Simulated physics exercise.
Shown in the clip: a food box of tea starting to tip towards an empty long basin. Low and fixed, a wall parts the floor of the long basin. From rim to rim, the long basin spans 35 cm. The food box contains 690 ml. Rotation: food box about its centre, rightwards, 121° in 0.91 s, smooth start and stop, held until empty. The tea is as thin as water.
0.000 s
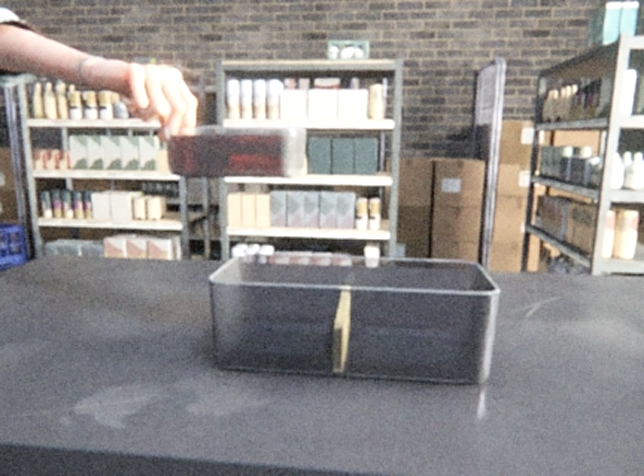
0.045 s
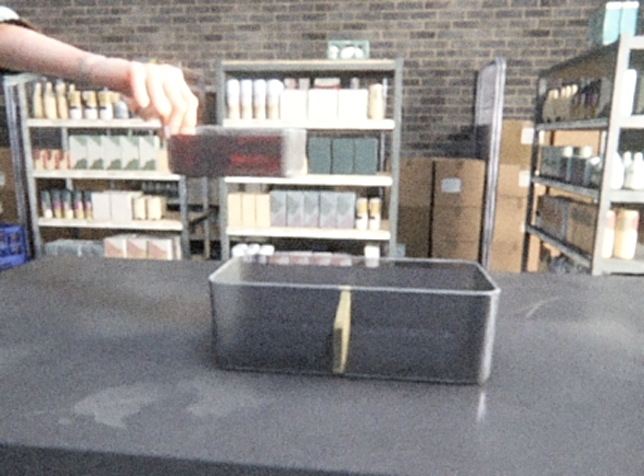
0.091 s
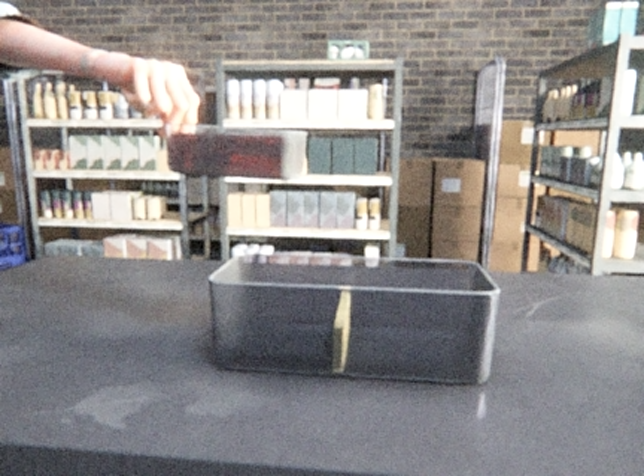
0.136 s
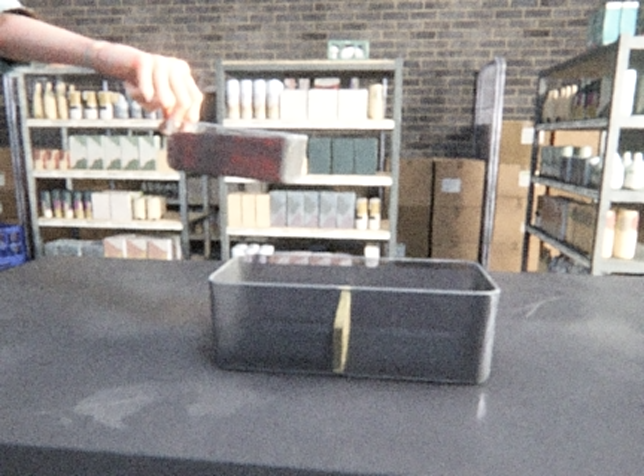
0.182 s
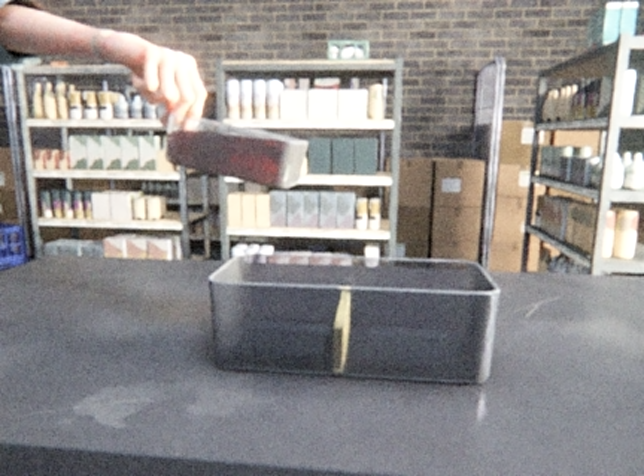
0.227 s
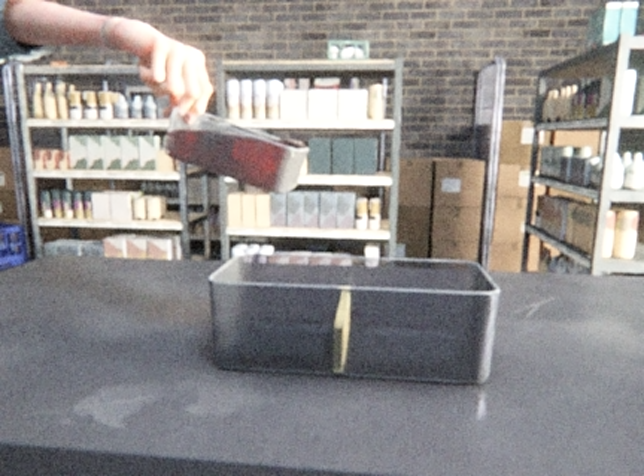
A small see-through box of dark red tea, held up by a hand on the left, stayed level at first, then gradually tilted down to the right above an empty long basin with a divider.
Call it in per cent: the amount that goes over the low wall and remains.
I would put it at about 58 per cent.
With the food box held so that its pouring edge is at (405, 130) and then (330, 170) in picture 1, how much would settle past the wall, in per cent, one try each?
The first try gives around 85 percent, the second around 75 percent.
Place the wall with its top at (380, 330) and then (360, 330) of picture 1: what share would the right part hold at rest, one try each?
Respectively 15 and 40 %.
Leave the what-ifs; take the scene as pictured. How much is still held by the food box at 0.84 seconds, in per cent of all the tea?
Around 1 in a hundred is still there.
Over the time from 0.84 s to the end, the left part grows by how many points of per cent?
Around 2 per cent.
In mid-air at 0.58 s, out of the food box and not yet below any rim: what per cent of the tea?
Roughly 50 percent.
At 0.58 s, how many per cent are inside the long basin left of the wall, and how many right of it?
About 4 % left, 34 % right.
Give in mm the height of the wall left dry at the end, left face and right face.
Left roughly 46 mm; right roughly 42 mm.
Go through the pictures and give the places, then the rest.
It leans 0°; its right rim is at (300, 131); the tea meets the walls at (182, 137) and (300, 137); the long basin's rim runs from (224, 267) to (487, 277); the wall's top is at (343, 310), in the first frame.
It leans 1°; its right rim is at (300, 132); the tea meets the walls at (182, 136) and (300, 137), in the second frame.
It leans 3°; its right rim is at (301, 134); the tea meets the walls at (182, 134) and (300, 138), in the third frame.
It leans 7°; its right rim is at (302, 138); the tea meets the walls at (182, 133) and (301, 140), in the fourth frame.
It leans 12°; its right rim is at (303, 144); the tea meets the walls at (183, 132) and (302, 142), in the fifth frame.
It leans 18°; its right rim is at (303, 151); the tea meets the walls at (183, 132) and (306, 146); 2 per cent is over the edge, in the sixth frame.
By 0.58 s the tilt is 86° and 13 per cent is still to pour, 4 is left of the wall and 34 right of it.
By 0.84 s the tilt is 119° and 1 per cent is still to pour, 33 is left of the wall and 57 right of it.
By 1.11 s the tilt is 121° and 0 per cent is still to pour, 36 is left of the wall and 58 right of it.
By 1.41 s the tilt is 121° and 0 per cent is still to pour, 36 is left of the wall and 58 right of it.
At rest 36 per cent lies left of the wall, 58 right of it and 6 outside.
